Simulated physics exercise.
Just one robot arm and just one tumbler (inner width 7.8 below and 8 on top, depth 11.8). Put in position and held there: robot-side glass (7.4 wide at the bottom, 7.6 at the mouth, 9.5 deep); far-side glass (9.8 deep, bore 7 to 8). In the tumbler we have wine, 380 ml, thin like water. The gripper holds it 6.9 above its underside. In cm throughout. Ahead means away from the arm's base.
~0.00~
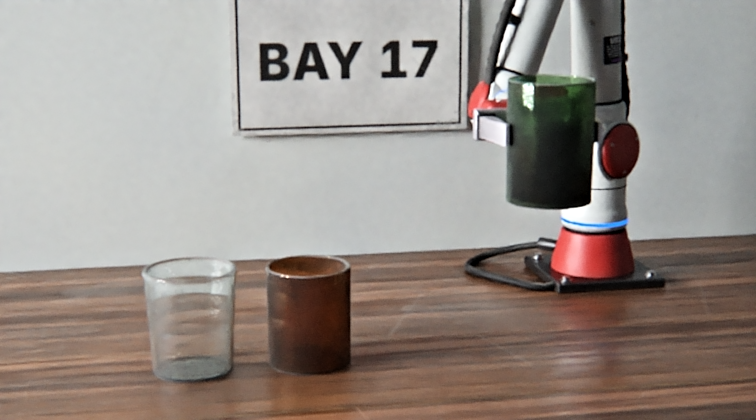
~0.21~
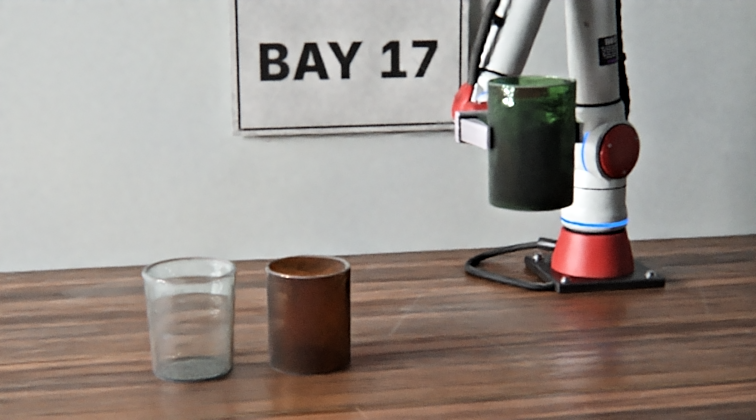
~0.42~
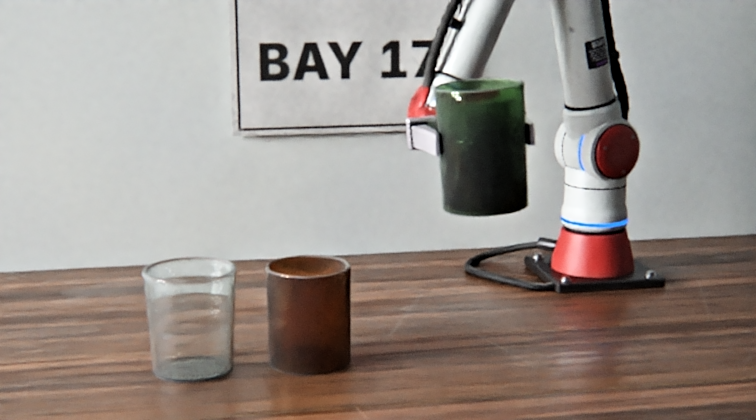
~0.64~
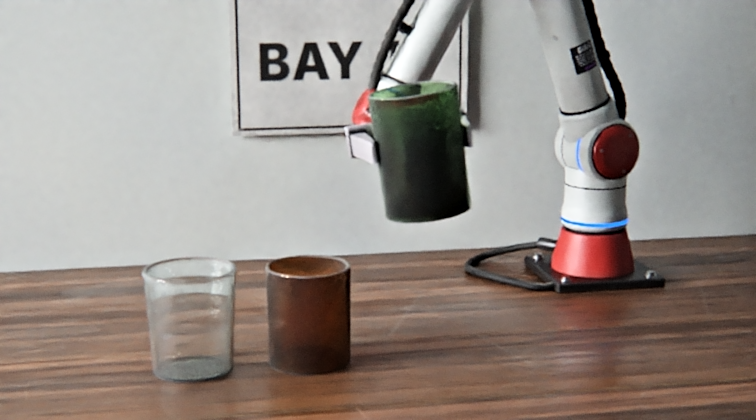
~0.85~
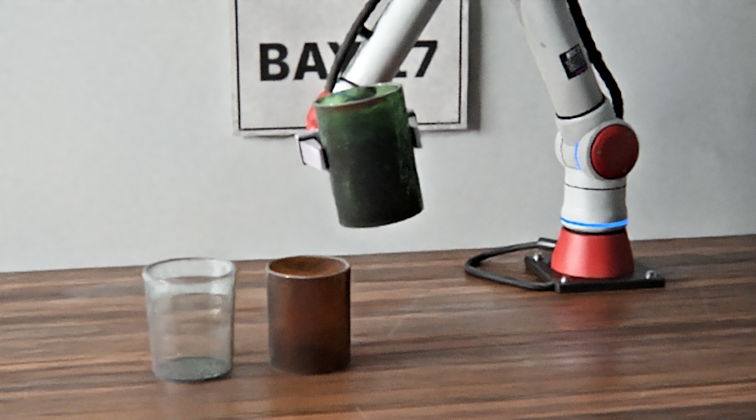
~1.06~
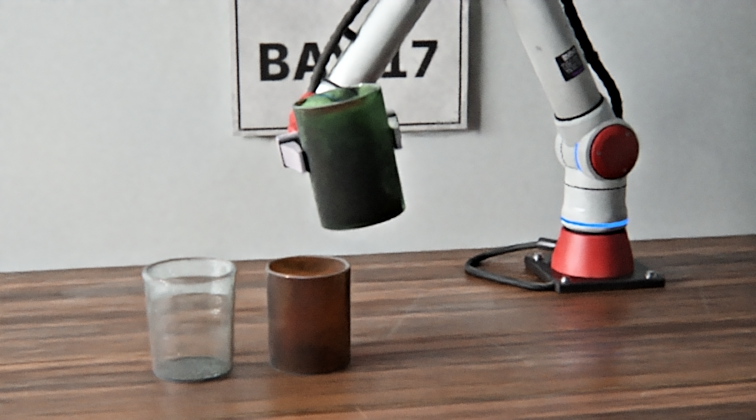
Robot arm carrying a green tumbler leftward above a wooden table, gradually tilting it, with clear and brown glasses standing still.
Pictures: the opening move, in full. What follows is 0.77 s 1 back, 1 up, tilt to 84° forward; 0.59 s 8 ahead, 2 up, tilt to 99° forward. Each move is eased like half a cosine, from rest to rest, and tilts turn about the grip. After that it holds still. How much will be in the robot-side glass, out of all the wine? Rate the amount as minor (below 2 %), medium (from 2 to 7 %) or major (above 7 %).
Rated minor, below 2 %.
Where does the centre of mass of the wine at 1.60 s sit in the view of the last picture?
Estimated centre sits near (370, 155).
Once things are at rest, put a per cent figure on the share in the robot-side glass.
It should be about 0 percent.
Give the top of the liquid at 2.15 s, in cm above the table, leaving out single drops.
Stray drops aside, I'd put it at close to 22 cm.
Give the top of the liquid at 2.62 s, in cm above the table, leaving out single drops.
Up to 20 cm.
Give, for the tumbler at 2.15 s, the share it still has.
Roughly 45 per cent.
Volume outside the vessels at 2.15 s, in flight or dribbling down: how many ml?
Roughly 20 ml at that time.
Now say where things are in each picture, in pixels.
The first frame shows tumbler middle at (550, 142), level; upper third of the wine around (550, 133), from x 510 to 590, top at y 120; 380 ml in the tumbler.
The second frame shows tumbler middle at (532, 144), tilted 1° forward; upper third of the wine around (533, 134), from x 490 to 570, top at y 115.
The third frame shows tumbler middle at (482, 148), tilted 4° forward; upper third of the wine around (484, 137), from x 440 to 525, top at y 120.
The fourth frame shows tumbler middle at (421, 153), tilted 8° forward; upper third of the wine around (419, 142), from x 380 to 465, top at y 125.
The fifth frame shows tumbler middle at (370, 157), tilted 11° forward; upper third of the wine around (367, 146), from x 325 to 420, top at y 125.
The sixth frame shows tumbler middle at (351, 158), tilted 12° forward; upper third of the wine around (348, 148), from x 305 to 400, top at y 125; 380 ml in the tumbler.
After 1.60 s, tilted 70° forward, liquid up to 24 above the table; 370 ml in the tumbler, 5 ml in the air or running down outside.
After 2.15 s, tilted 92° forward, liquid up to 28 above the table; 165 ml in the tumbler, 100 ml in the far-side glass, 95 ml on the table or floor, 20 ml in the air or running down outside.
After 2.62 s, tilted 99° forward, liquid up to 23 above the table; 185 ml on the table or floor, 155 ml in the far-side glass, 10 ml in the tumbler, 25 ml in the air or running down outside.
After 3.42 s, tilted 99° forward, liquid up to 5 above the table; 200 ml on the table or floor, 175 ml in the far-side glass.
At rest, 200 ml on the table or floor, 175 ml in the far-side glass. That is 0 % in the robot-side glass.
